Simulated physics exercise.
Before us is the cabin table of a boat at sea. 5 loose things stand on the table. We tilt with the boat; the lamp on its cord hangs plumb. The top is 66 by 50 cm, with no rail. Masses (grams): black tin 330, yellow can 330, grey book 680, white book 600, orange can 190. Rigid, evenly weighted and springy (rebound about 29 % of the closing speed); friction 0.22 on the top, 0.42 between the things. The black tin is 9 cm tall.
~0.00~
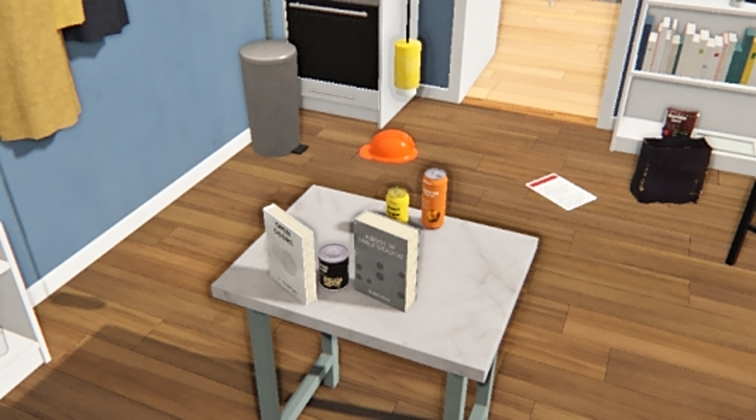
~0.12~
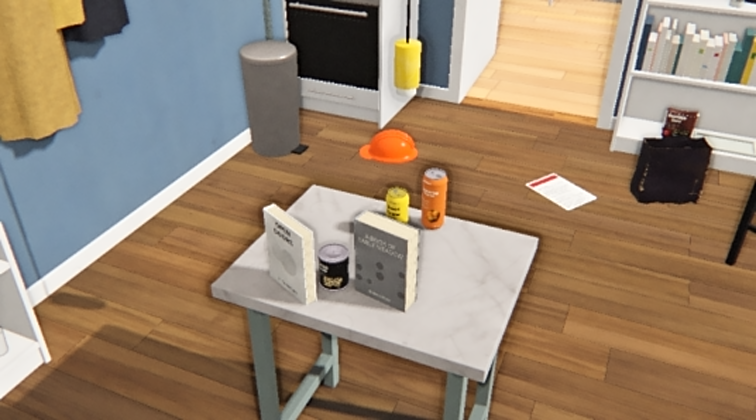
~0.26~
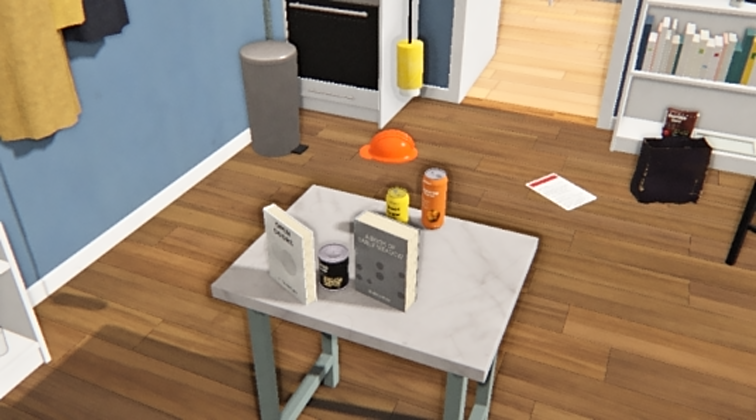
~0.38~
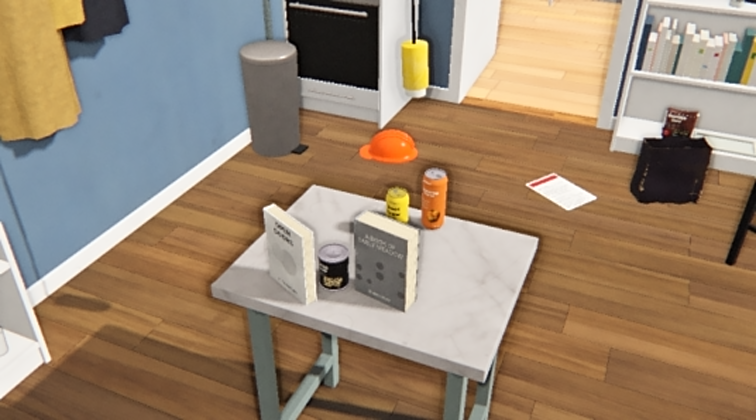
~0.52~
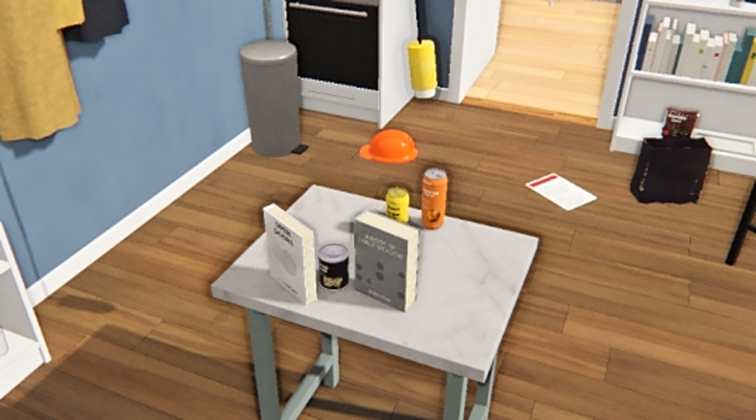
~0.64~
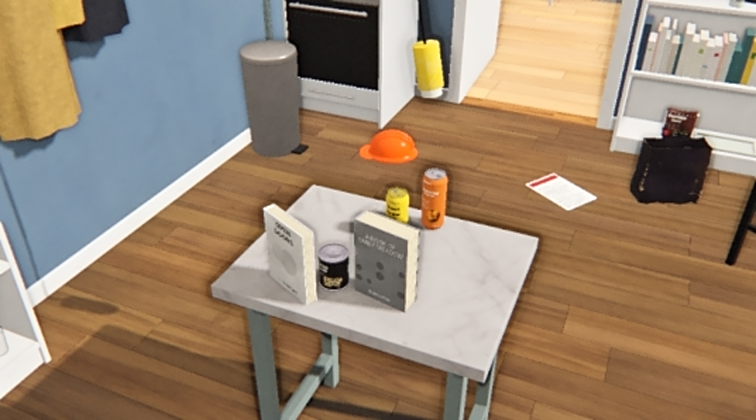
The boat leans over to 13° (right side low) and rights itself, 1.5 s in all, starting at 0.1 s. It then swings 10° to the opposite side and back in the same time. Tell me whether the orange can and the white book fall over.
The orange can stays upright and the white book stays upright.
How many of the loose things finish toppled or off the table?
In all, 0.
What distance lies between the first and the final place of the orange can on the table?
Some 0 cm.
After 0.94 s, boat heeled 13°, right side down.
After 1.64 s, boat level.
After 2.44 s, boat heeled 9°, left side down.
After 3.14 s, boat level.
In the end (3.6 s), all 5 under 5 cm from the start. At the end, from the last picture's camera, orange can near (435, 200), white book near (292, 256).
